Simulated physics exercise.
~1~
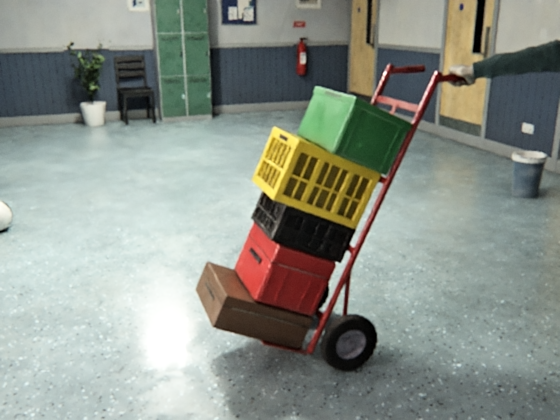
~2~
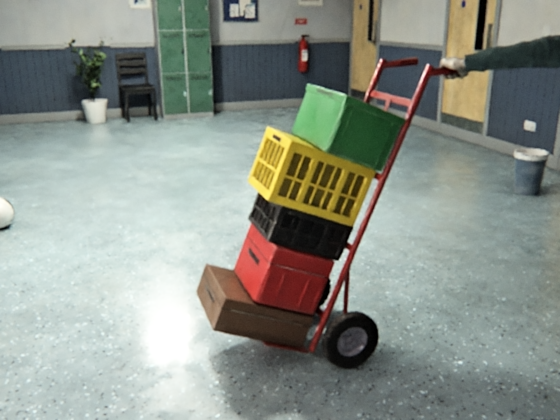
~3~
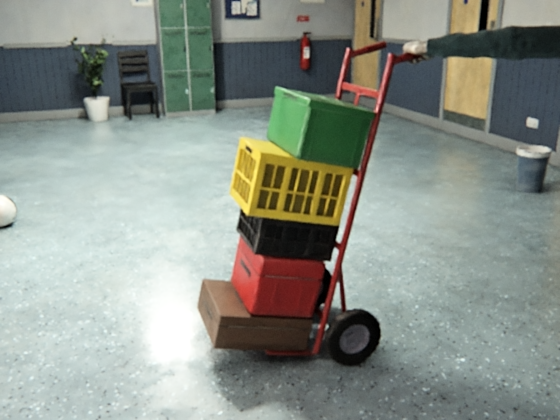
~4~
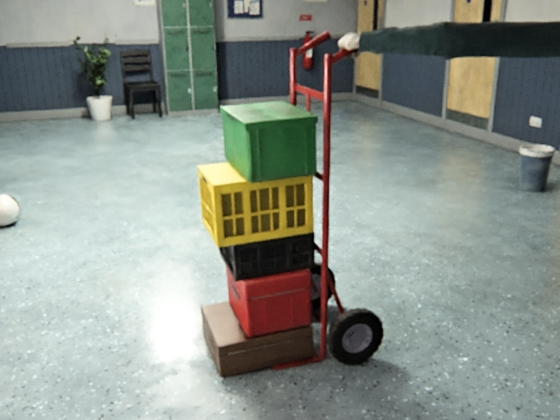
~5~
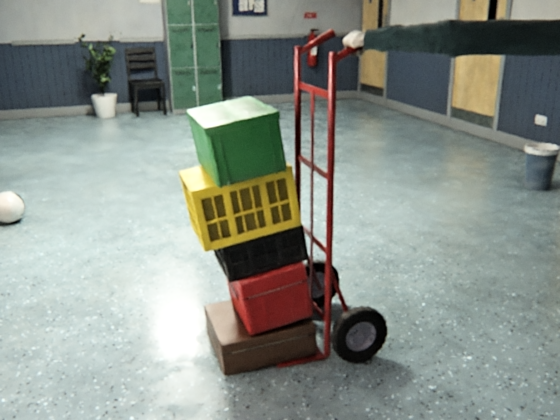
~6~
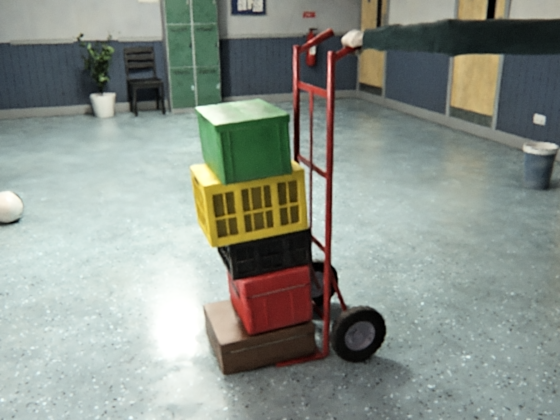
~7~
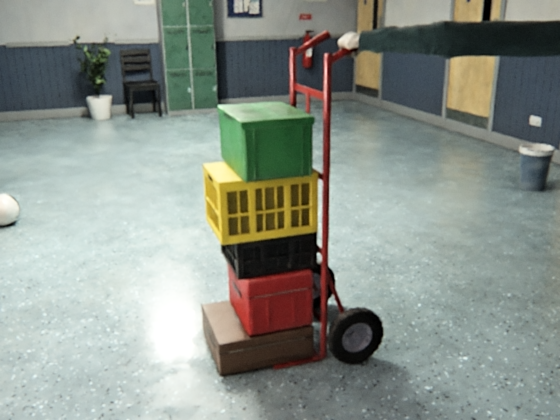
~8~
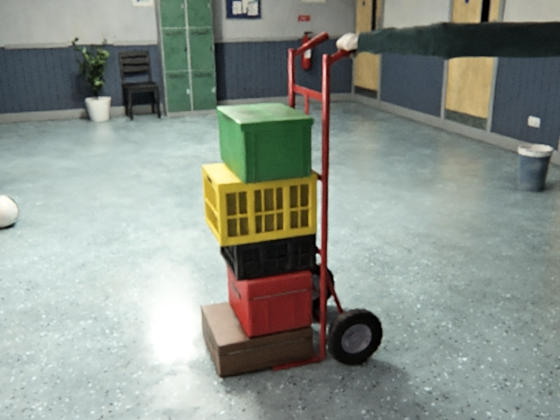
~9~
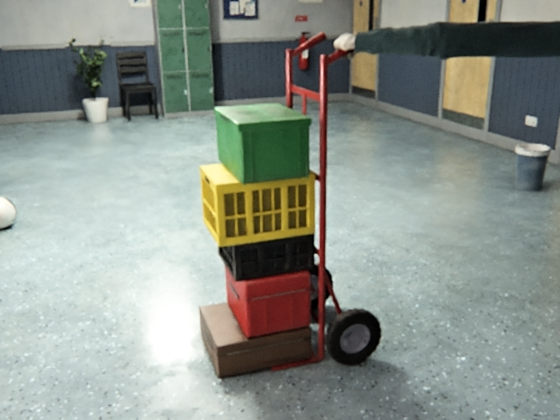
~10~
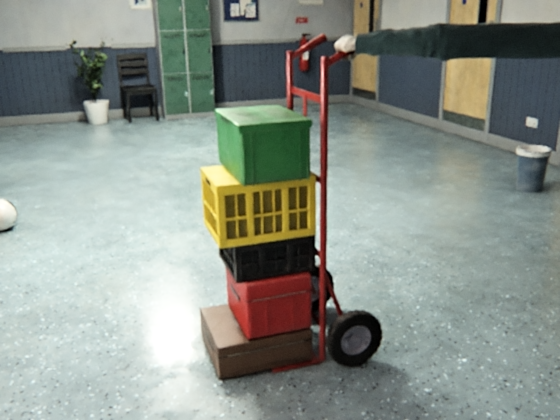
In a blue-walled hall, a hand tips a loaded red barrow truck upright, its stacked crates rocking left before settling, still stacked.
